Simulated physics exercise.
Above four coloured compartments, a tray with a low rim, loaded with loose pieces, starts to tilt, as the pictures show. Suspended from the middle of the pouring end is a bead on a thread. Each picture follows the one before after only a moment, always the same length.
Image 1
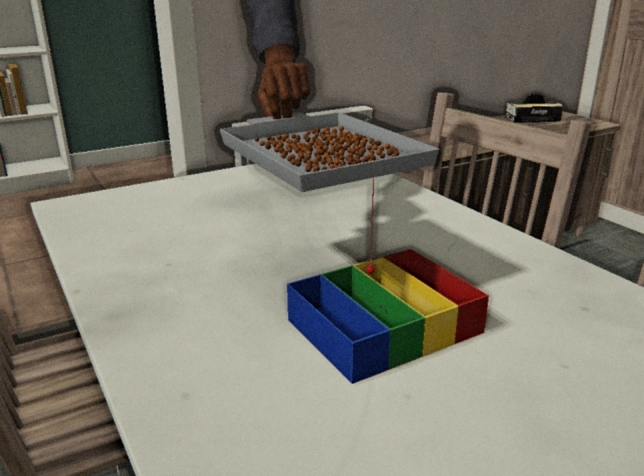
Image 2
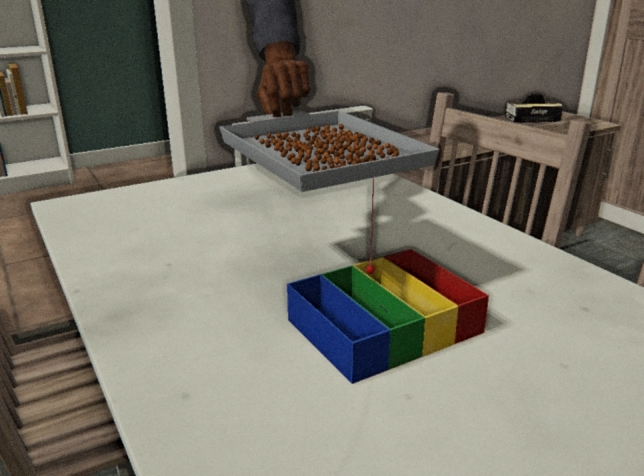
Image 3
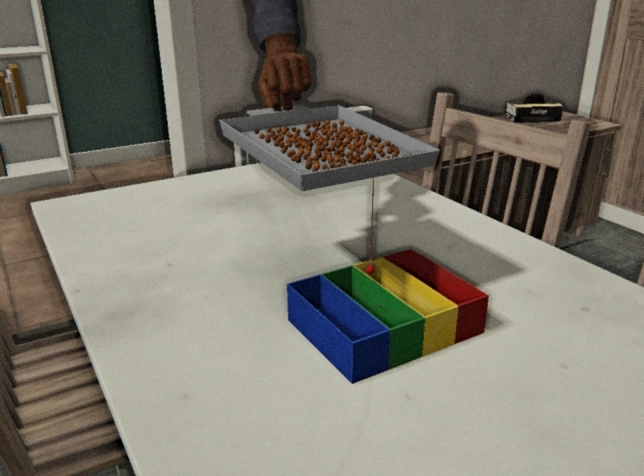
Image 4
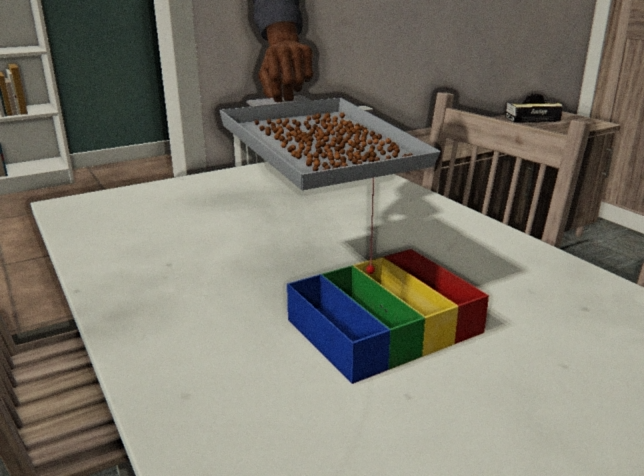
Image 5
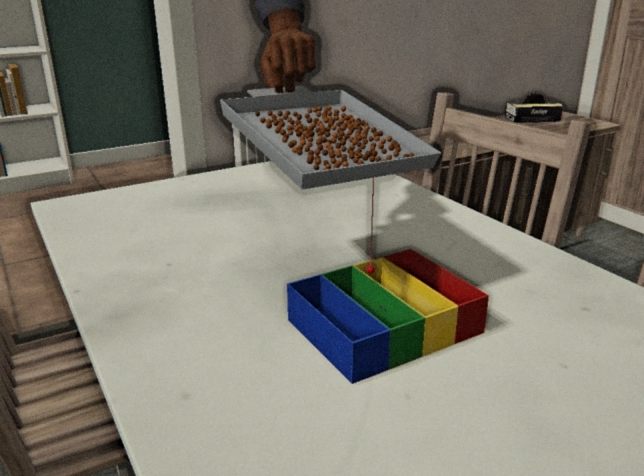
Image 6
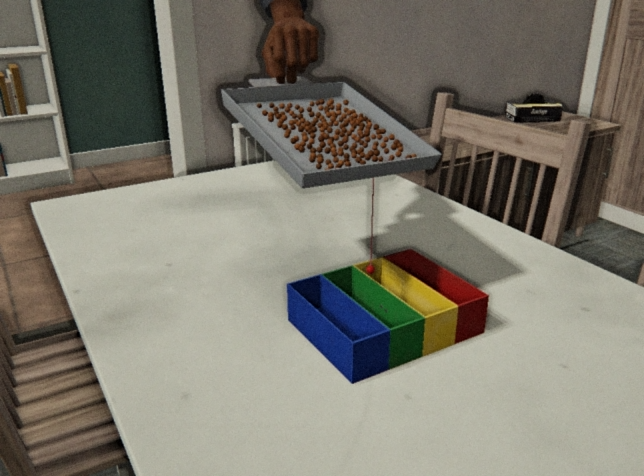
In a room with a pale table, a hand holds the far side of a grey tray of small brown balls above a box with blue, green, yellow and red compartments. The tray stays nearly level at first, then its far side rises slightly, tilting it gently toward the near right corner.
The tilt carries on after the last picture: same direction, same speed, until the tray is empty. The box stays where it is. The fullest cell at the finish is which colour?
Colour: Red.
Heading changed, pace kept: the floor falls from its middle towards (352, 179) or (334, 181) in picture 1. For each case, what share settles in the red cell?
First heading roughly 0 %, second roughly 0 %.
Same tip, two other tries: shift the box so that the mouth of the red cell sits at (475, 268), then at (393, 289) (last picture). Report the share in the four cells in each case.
The first comes to 100 percent and the second to 30 percent.
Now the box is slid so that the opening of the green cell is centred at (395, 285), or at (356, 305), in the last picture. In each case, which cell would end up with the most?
In the first case it's that yellow cell, in the second it's red.
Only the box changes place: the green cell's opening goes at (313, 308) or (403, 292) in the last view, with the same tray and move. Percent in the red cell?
First position: Some 20 %; second position: Some 20 %.
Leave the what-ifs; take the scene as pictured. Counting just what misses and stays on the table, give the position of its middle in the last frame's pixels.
Estimated middle: Around (526, 326).
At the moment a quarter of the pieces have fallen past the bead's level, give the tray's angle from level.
Roughly 95 degrees from level.
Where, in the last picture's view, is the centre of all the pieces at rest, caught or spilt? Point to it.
I'd mark it at roughly (437, 318).
Soon, tray tipped steeply; nearly all on the tray; a stray few falling or outside the box.
A while on, tray tipped right over; about a quarter on the tray; about a quarter in the red cell; a small part in the yellow cell; a small part in the green cell; a stray few in the blue cell; about a third falling or outside the box.
Towards the end, tray tipped past a quarter turn; about half in the red cell; about a quarter in the yellow cell; a small part in the green cell; a stray few in the blue cell; a small part falling or outside the box.
Finally, tray tipped past a quarter turn; about half in the red cell; about a quarter in the yellow cell; a small part in the green cell; a stray few in the blue cell; a small part outside the box.
